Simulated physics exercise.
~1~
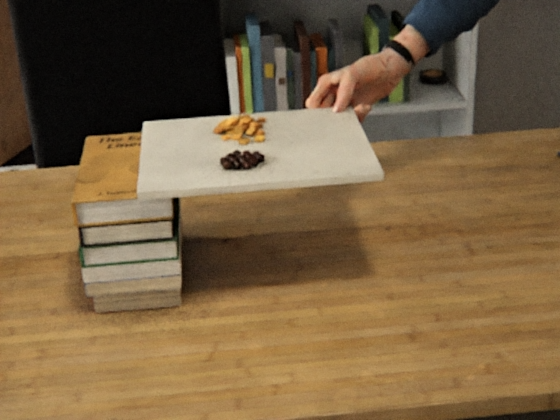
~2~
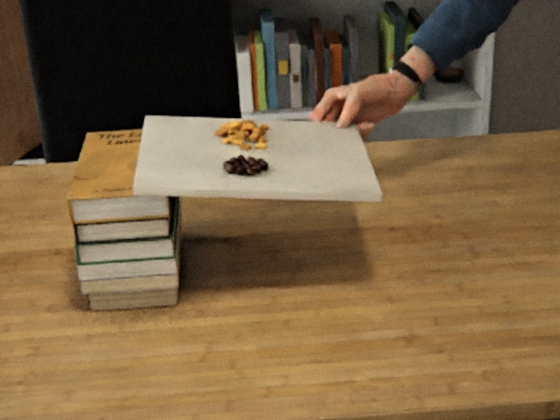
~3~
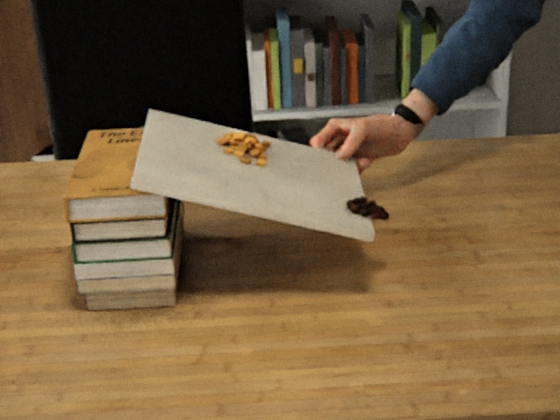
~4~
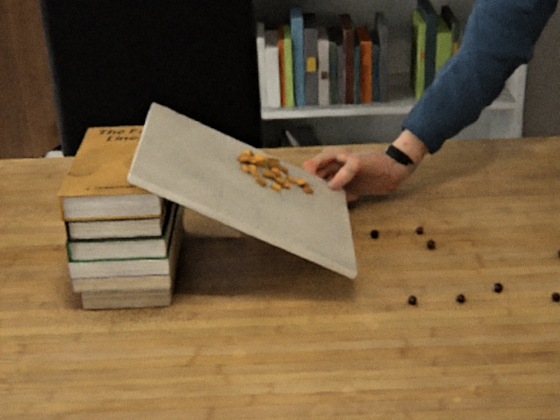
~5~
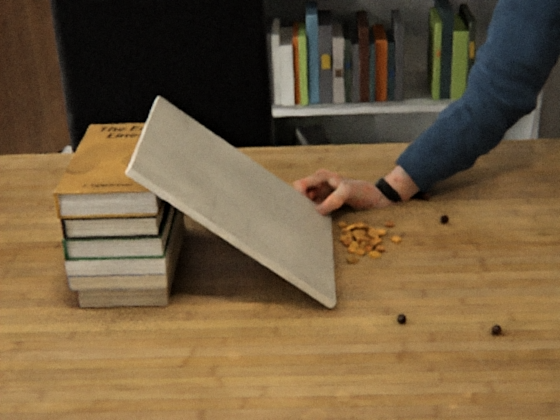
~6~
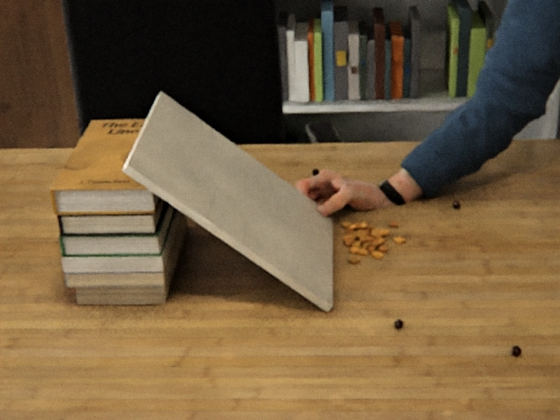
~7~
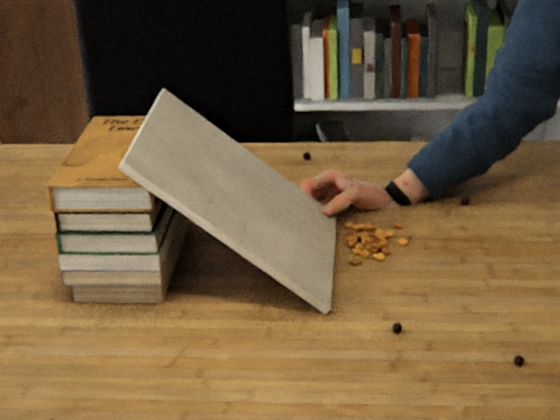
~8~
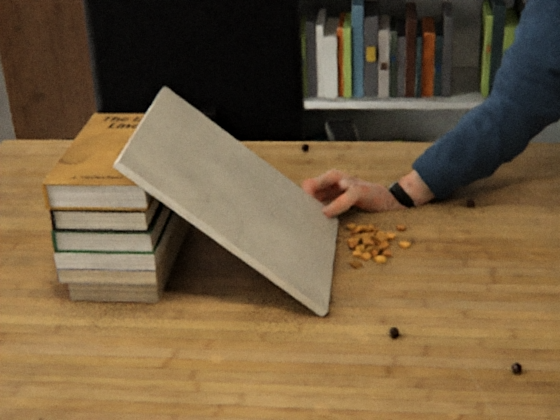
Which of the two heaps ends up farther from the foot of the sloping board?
The dark balls, which start nearer the viewer, end up farther away, scattered over the table. The orange pieces stay close to the foot of the board.
